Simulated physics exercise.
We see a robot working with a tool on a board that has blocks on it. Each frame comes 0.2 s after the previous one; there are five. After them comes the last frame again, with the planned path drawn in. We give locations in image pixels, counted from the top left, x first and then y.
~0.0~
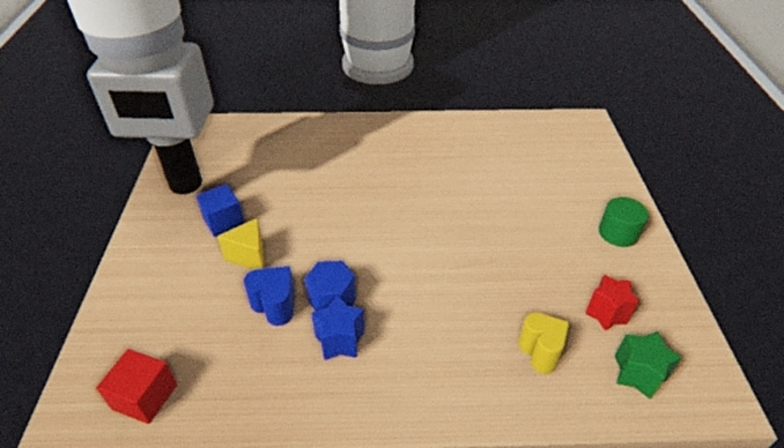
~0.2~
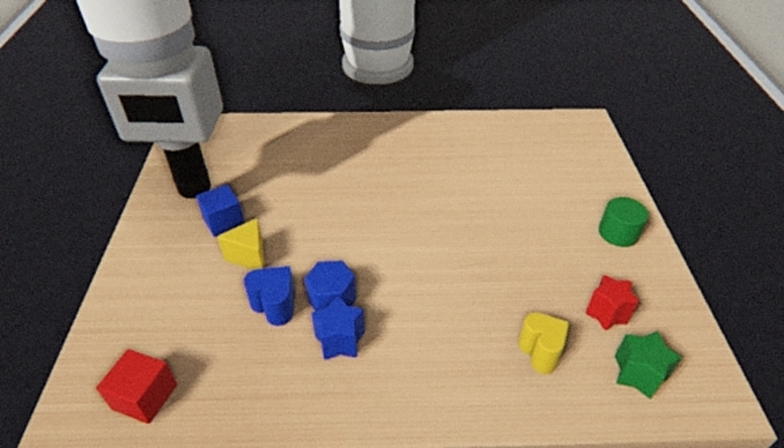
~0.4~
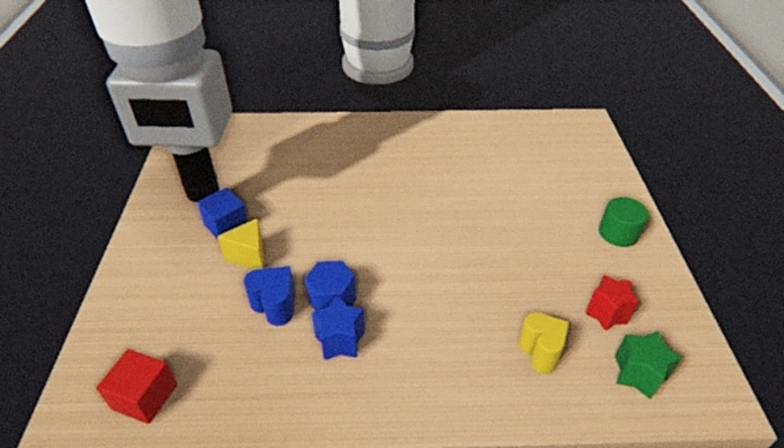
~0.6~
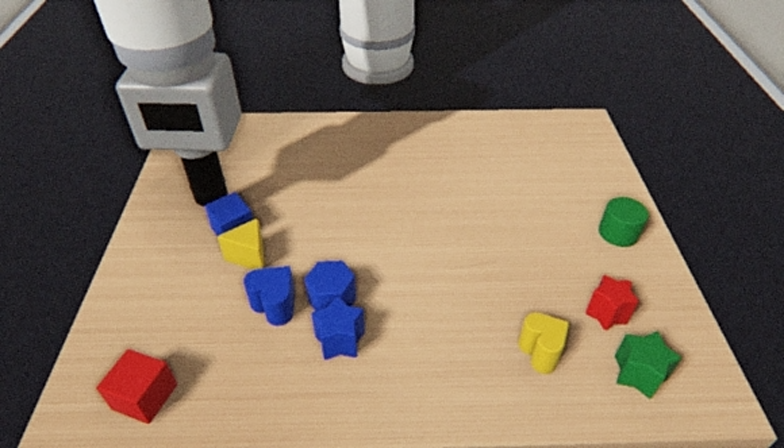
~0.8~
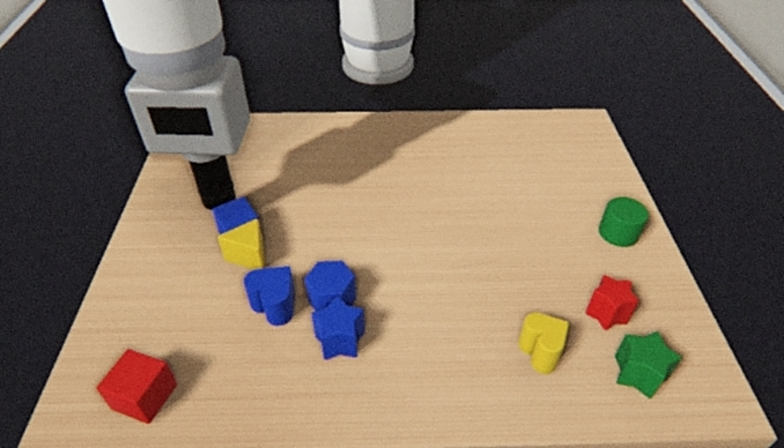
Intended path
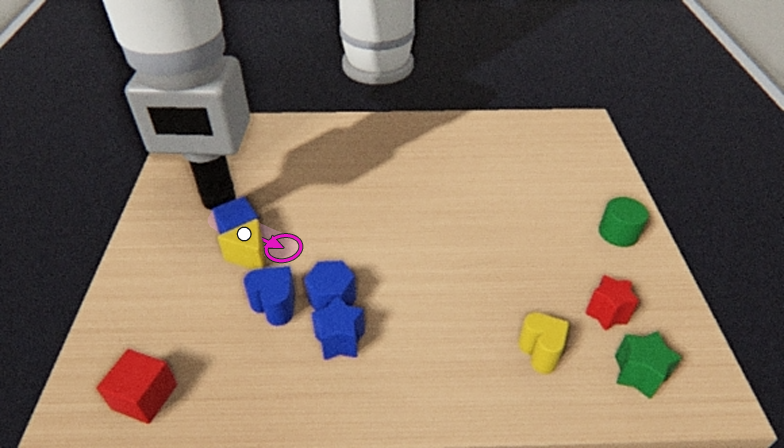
At first, a robot arm holds its dark tool tip just up and left of a blue cube on a wooden board scattered with colourful blocks. The tool moves slightly right and down, then nudges the cube a short way toward the yellow triangular block, while the other blocks stay still.
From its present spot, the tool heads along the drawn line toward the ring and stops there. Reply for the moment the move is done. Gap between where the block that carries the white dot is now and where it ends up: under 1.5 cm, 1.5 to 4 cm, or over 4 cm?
My prediction: Over 4 cm.
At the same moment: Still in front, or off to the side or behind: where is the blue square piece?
The block stays ahead.
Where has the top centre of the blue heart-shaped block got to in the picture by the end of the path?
Its top middle is near (278, 312).
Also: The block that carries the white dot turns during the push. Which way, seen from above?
It turns round clockwise.
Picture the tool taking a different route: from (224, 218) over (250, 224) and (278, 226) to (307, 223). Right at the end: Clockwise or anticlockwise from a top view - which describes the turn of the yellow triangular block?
In a top view, it turns clockwise.
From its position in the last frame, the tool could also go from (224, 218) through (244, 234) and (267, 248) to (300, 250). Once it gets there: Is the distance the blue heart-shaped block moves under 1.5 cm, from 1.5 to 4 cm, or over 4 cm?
By the end of the path, it will have gone between 1.5 and 4 cm.
The line goes from (224, 218) through (242, 229) and (262, 239) to (284, 248); the dot is on the yellow triangular block.
On the path given first. Halfway along, tool (248, 218); blue square piece (261, 233); yellow triangular block (264, 256), turned 15° clockwise; blue heart-shaped block (273, 290).
At the end, tool (280, 231); blue square piece (290, 249), turned 25° clockwise; yellow triangular block (286, 275), turned 25° clockwise; blue heart-shaped block (278, 312), turned 35° clockwise; blue six-sided block unmoved.
